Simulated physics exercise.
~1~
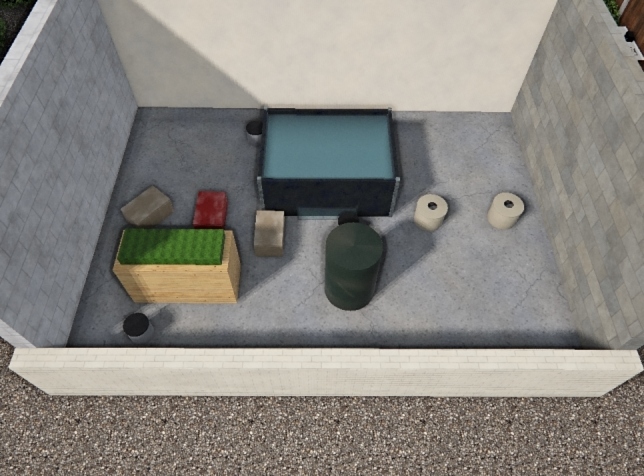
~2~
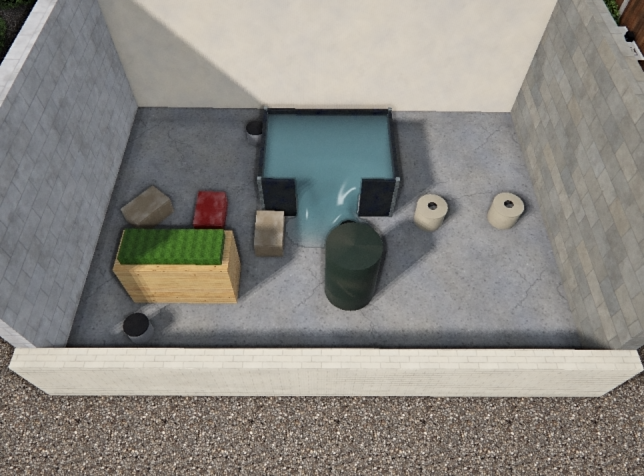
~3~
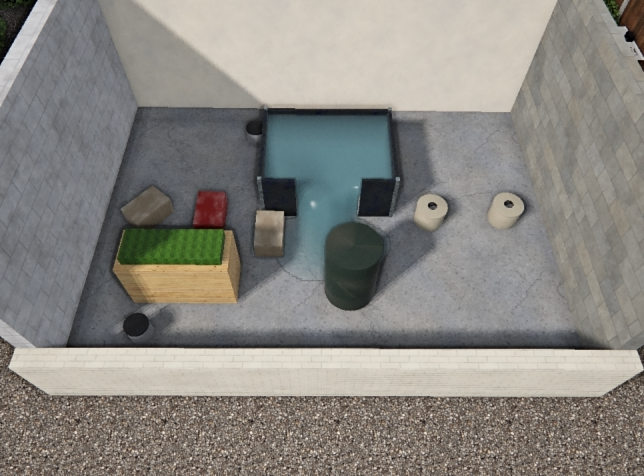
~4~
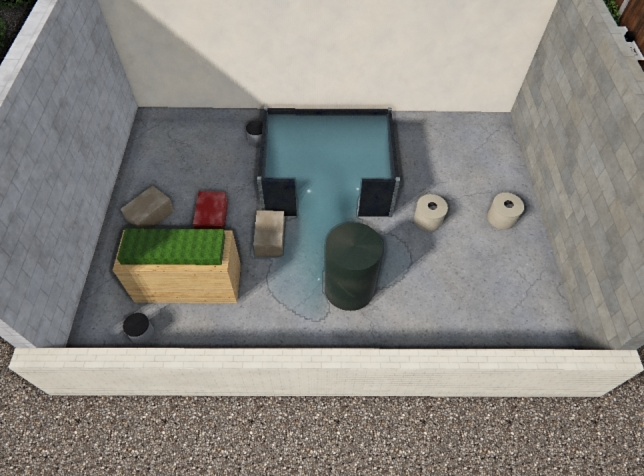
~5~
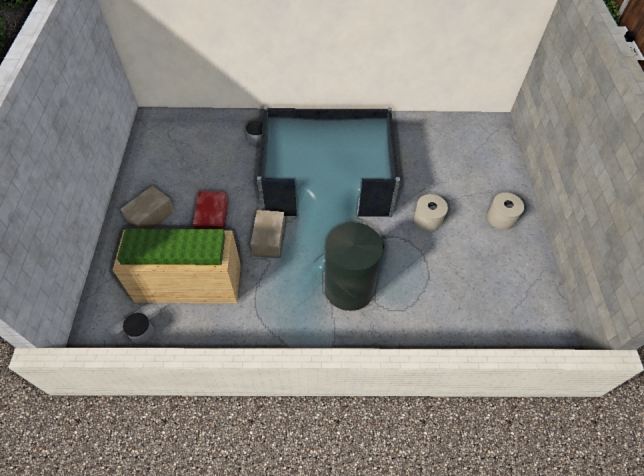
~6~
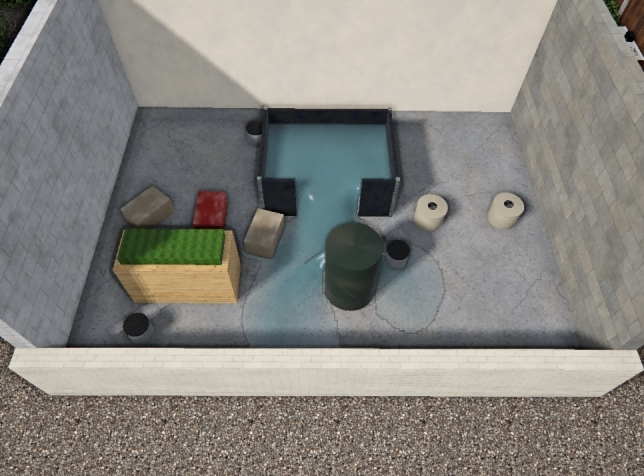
Water poured out through a gap in the front of an open tank and spread across the yard floor around a dark green barrel, and a small pale box beside the gap turned slightly.
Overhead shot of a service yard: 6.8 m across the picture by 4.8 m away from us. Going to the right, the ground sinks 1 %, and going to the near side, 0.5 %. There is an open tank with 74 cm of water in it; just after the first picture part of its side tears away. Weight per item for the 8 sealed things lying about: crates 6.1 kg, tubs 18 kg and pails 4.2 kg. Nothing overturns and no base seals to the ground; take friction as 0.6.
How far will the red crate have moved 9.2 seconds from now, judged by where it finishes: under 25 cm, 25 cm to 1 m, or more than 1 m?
My money says it makes a small move.
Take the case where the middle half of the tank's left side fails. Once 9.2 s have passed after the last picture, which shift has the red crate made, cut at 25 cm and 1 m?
With that failure, the red crate lands a long way off.
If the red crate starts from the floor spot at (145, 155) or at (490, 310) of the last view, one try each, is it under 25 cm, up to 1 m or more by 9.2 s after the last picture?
Respectively: It is shoved a long way; it is shoved a long way.
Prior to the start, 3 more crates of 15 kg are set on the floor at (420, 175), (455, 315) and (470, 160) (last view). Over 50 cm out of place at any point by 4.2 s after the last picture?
Going one by one: Not far enough, too far, not far enough.
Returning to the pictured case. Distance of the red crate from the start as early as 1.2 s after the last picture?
0 cm or so by then.
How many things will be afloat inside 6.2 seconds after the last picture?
The count is 4.
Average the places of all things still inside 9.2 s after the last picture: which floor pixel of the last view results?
Centred roughly on (348, 178).
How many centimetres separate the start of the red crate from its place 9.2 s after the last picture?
Around 60 cm from where it started.
Then, 1.2 s after the last picture the red crate is near (209, 207), 0.0 m from its start, aground; 0 afloat.
Then, 3.8 s after the last picture the red crate is near (208, 207), 0.0 m from its start, afloat; 2 afloat.
Then, 6.2 s after the last picture the red crate is near (229, 214), 0.3 m from its start, afloat; 4 afloat.
Then, 9.2 s after the last picture the red crate is near (231, 234), 0.6 m from its start, afloat; 5 afloat.
